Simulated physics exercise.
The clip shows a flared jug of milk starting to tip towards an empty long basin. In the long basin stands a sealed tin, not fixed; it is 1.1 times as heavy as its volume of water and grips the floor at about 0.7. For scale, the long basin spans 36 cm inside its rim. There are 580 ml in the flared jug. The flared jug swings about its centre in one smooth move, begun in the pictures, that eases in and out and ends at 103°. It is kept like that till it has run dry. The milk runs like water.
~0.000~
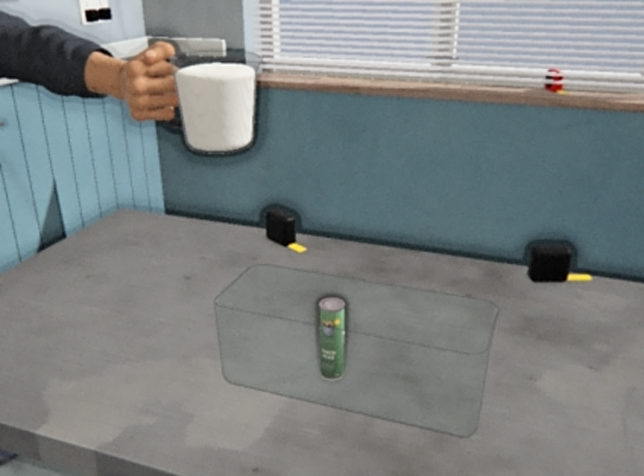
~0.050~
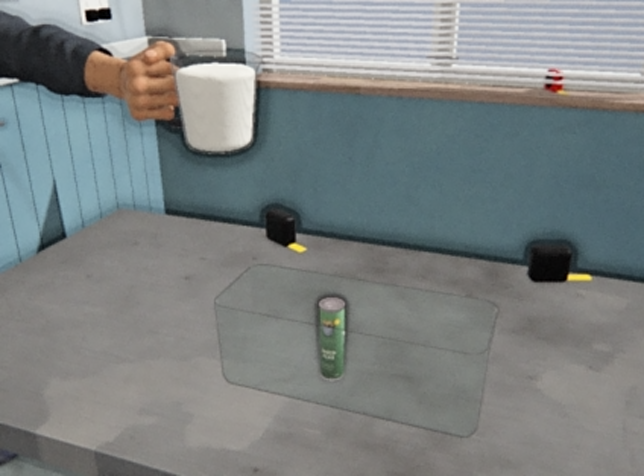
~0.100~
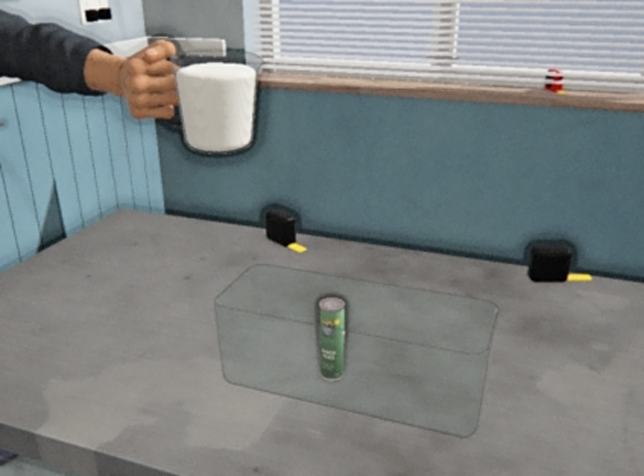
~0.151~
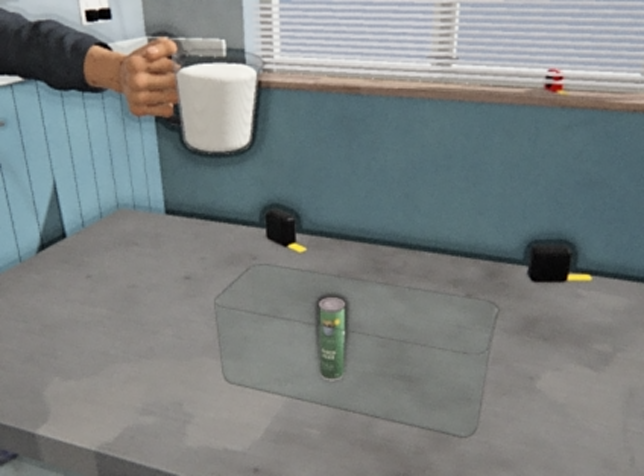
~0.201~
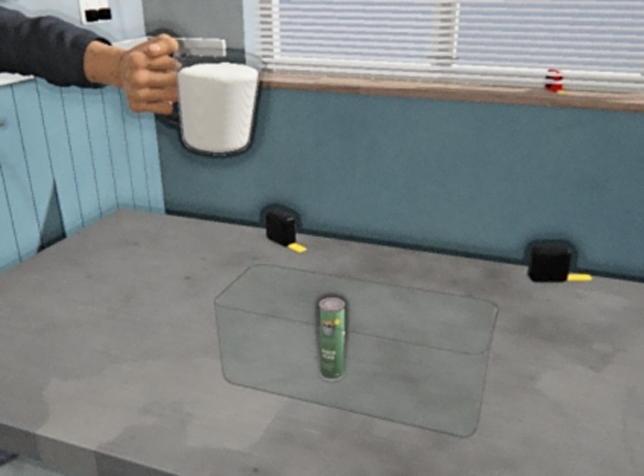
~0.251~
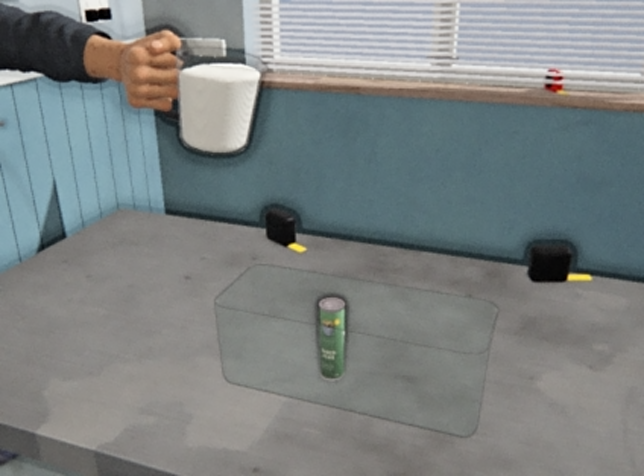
Hand holding a flared jug of milk, leaning it slightly to the right above an empty long basin and green tin.
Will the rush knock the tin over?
The tin keeps standing.
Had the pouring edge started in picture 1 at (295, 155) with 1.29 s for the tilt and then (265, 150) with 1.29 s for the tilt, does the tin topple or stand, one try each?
First it keeps standing; then it goes over.
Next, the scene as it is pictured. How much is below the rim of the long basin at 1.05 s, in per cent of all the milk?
About 40 per cent.
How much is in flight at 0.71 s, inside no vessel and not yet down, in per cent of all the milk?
About 18 per cent.
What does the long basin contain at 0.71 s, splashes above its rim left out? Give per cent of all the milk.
Some 1 per cent.
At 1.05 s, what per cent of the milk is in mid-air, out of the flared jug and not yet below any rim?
Some 32 per cent.
After 0.71 s the tilt is 60° and 80 per cent is still to pour; the tin stands where it began.
After 1.05 s the tilt is 95° and 26 per cent is still to pour; the tin stands where it began.
After 1.40 s the tilt is 103° and 1 per cent is still to pour; the tin stands where it began.
After 1.79 s the tilt is 103° and 0 per cent is still to pour; the tin stands where it began.
In the end the tin stands where it began.
